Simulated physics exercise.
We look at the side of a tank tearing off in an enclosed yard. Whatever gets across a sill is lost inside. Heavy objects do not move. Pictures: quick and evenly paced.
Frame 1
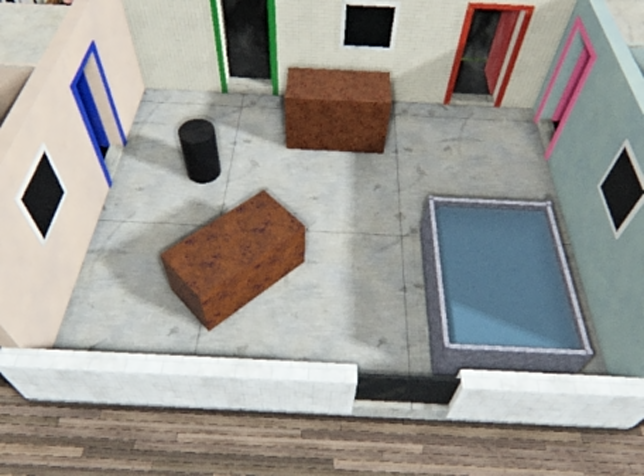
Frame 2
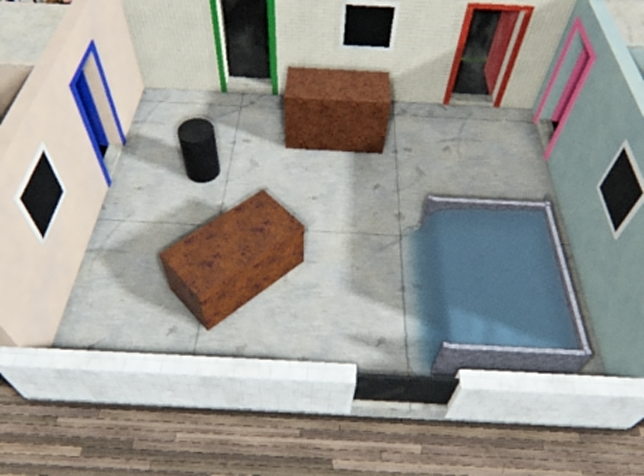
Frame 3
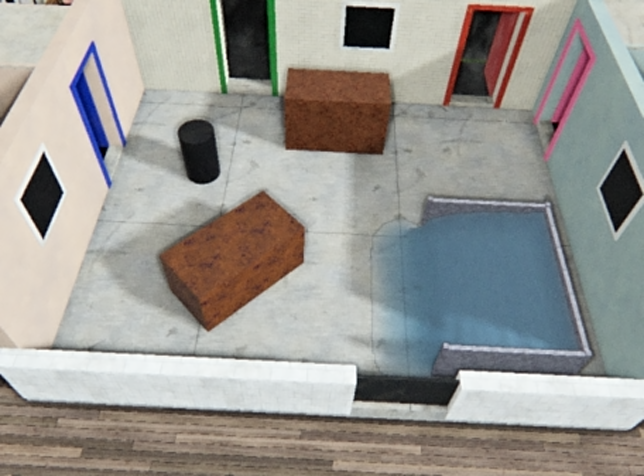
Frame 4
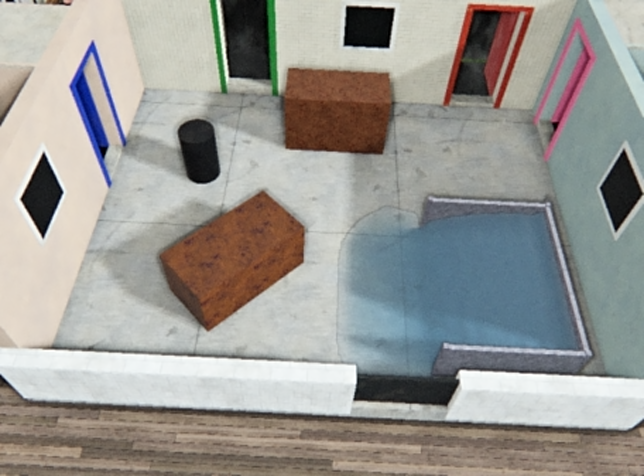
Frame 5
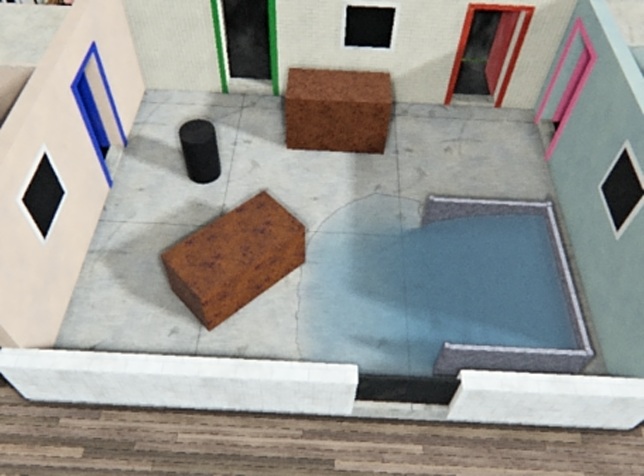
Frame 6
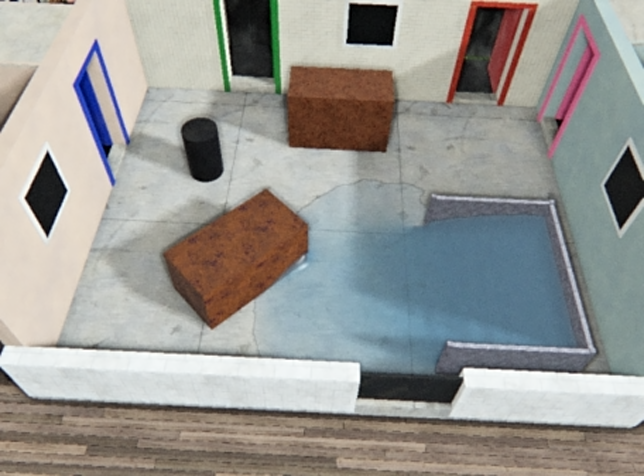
In a walled yard with coloured doorways, still water fills a rectangular tank on the right. The tank's left side opens up and water pours out, spreading quickly and evenly leftward across the pale floor in a rounded sheet until it touches the near brown block, while the black cylinder stays dry.
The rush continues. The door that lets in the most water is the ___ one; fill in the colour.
Blue.
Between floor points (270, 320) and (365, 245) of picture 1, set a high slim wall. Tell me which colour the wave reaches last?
The pink door.
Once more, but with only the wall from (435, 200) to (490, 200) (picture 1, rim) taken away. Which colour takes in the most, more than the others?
The red-painted one.
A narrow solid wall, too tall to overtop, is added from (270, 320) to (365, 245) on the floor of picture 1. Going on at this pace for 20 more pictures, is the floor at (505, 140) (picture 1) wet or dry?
My call: Spared.
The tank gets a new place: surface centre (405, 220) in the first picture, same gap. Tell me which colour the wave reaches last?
I say the pink-painted one.
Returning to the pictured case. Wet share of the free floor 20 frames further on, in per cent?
Roughly 65 percent, I reckon.
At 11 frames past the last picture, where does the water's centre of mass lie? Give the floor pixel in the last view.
At roughly (324, 292).
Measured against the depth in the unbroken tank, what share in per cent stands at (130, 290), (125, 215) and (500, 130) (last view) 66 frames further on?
In order: Roughly 12, 10 and 14 in a hundred.
A moment on, water covers 35 % of the floor; green door not reached, blue door not reached, pink door not reached, red door not reached.
Next, water covers 45 % of the floor; green door not reached, blue door wet at the sill, nothing in, pink door not reached, red door not reached.
Then, water covers 65 % of the floor; green door wet at the sill, nothing in, blue door a trickle in, pink door not reached, red door not reached.
Later, water covers 80 % of the floor; green door a trickle in, blue door some in, pink door not reached, red door not reached.
In the end, water covers 100 % of the floor; green door a trickle in, blue door a lot in, pink door a trickle in, red door wet at the sill, nothing in; the blue door has let in the most.
